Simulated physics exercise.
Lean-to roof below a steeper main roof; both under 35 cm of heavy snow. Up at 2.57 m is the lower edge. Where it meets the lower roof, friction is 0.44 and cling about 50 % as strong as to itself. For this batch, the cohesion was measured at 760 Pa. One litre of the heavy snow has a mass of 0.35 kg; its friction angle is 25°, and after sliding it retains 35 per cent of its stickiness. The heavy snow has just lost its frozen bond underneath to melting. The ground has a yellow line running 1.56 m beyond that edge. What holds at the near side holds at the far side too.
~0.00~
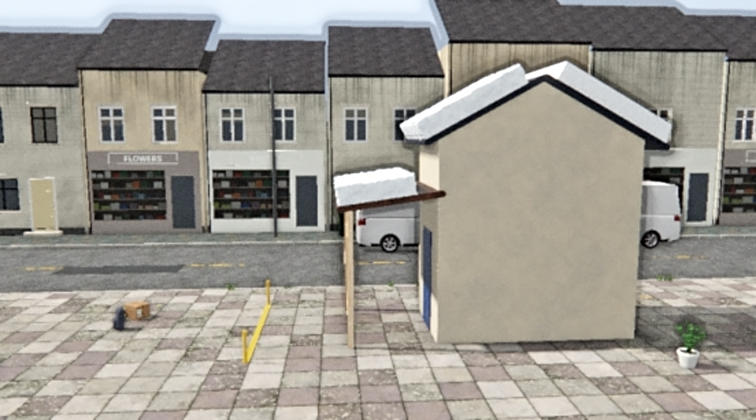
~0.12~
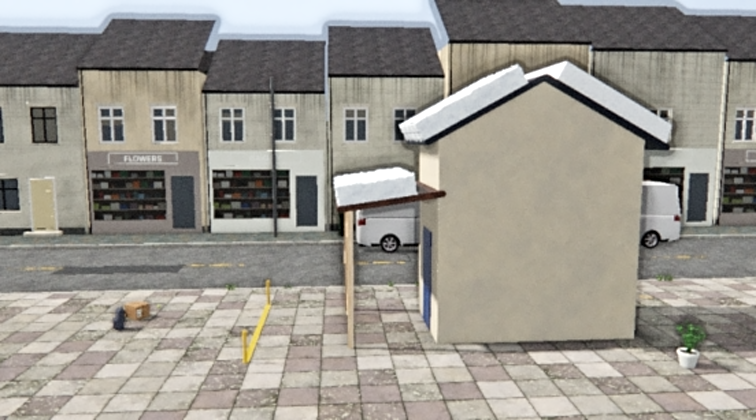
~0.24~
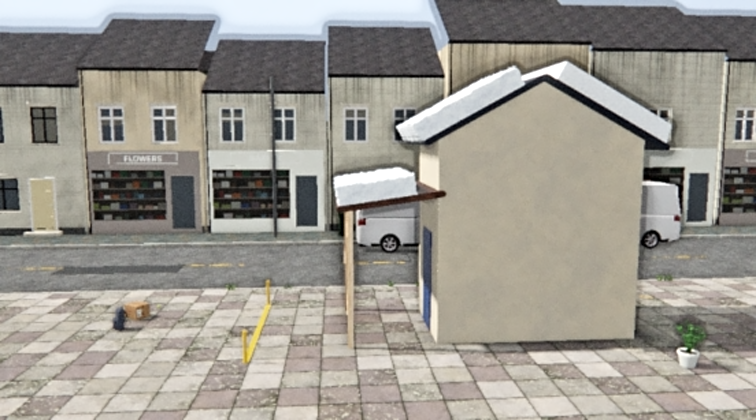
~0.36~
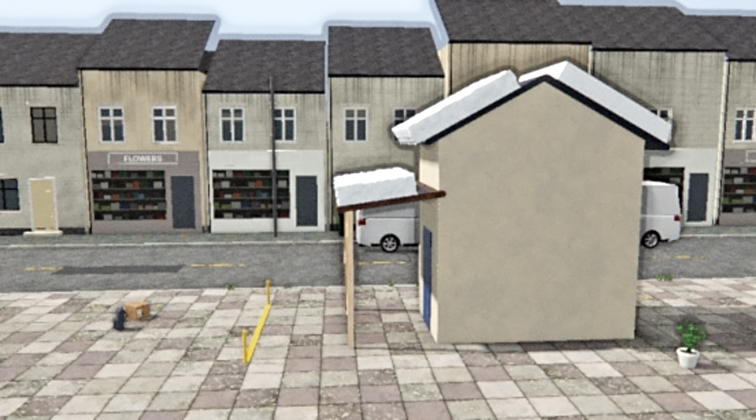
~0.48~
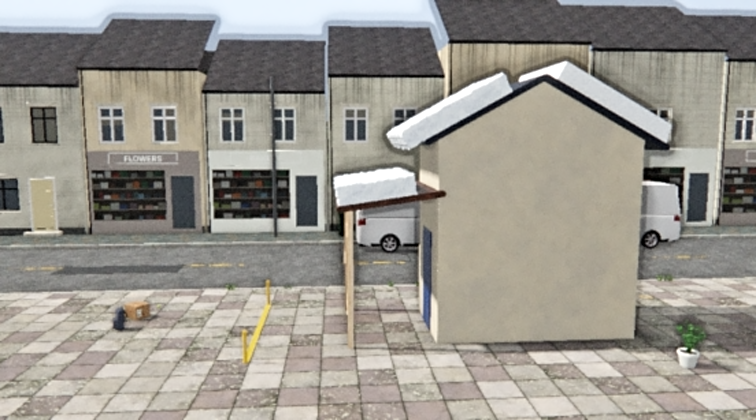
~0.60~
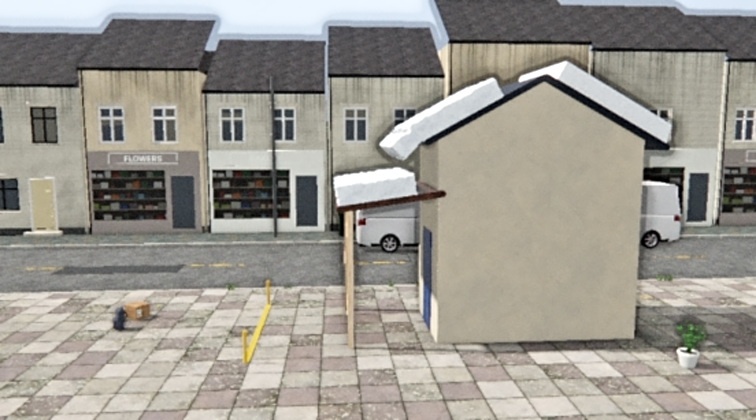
The thick white snow on the left side of the small beige building's roof slid slowly down the slope, leaving the ridge and poking out past the edge above the snow-covered lean-to.
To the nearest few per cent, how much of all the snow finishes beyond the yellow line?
Roughly 13 %.
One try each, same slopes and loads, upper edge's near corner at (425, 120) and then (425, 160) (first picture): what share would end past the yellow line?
In that order: 35 %, 2 %.
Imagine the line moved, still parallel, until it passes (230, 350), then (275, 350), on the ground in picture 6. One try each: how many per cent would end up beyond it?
Roughly 8 per cent and roughly 25 per cent.
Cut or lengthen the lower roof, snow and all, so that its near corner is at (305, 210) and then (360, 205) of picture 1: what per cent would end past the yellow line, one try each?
2 %, 25 %.
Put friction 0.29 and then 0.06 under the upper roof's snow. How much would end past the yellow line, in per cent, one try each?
I'd expect around 5 percent, then around 20 percent.
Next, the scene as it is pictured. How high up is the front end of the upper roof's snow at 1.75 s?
1.4 m or thereabouts.
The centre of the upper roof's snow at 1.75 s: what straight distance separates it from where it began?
I'd reckon close to 2.8 m.
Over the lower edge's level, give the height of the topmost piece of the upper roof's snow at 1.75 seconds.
It sits some 0.8 m above the lower edge at that time.
After 1.13 s, none is below the lower edge and 0 % is past the line.
After 1.75 s, 17 % is below the lower edge and 0 % is past the line.
After 2.38 s, 45 % is below the lower edge and 12 % is past the line.
After 3.00 s, 47 % is below the lower edge and 13 % is past the line.
After 3.30 s, 47 % is below the lower edge and 13 % is past the line.
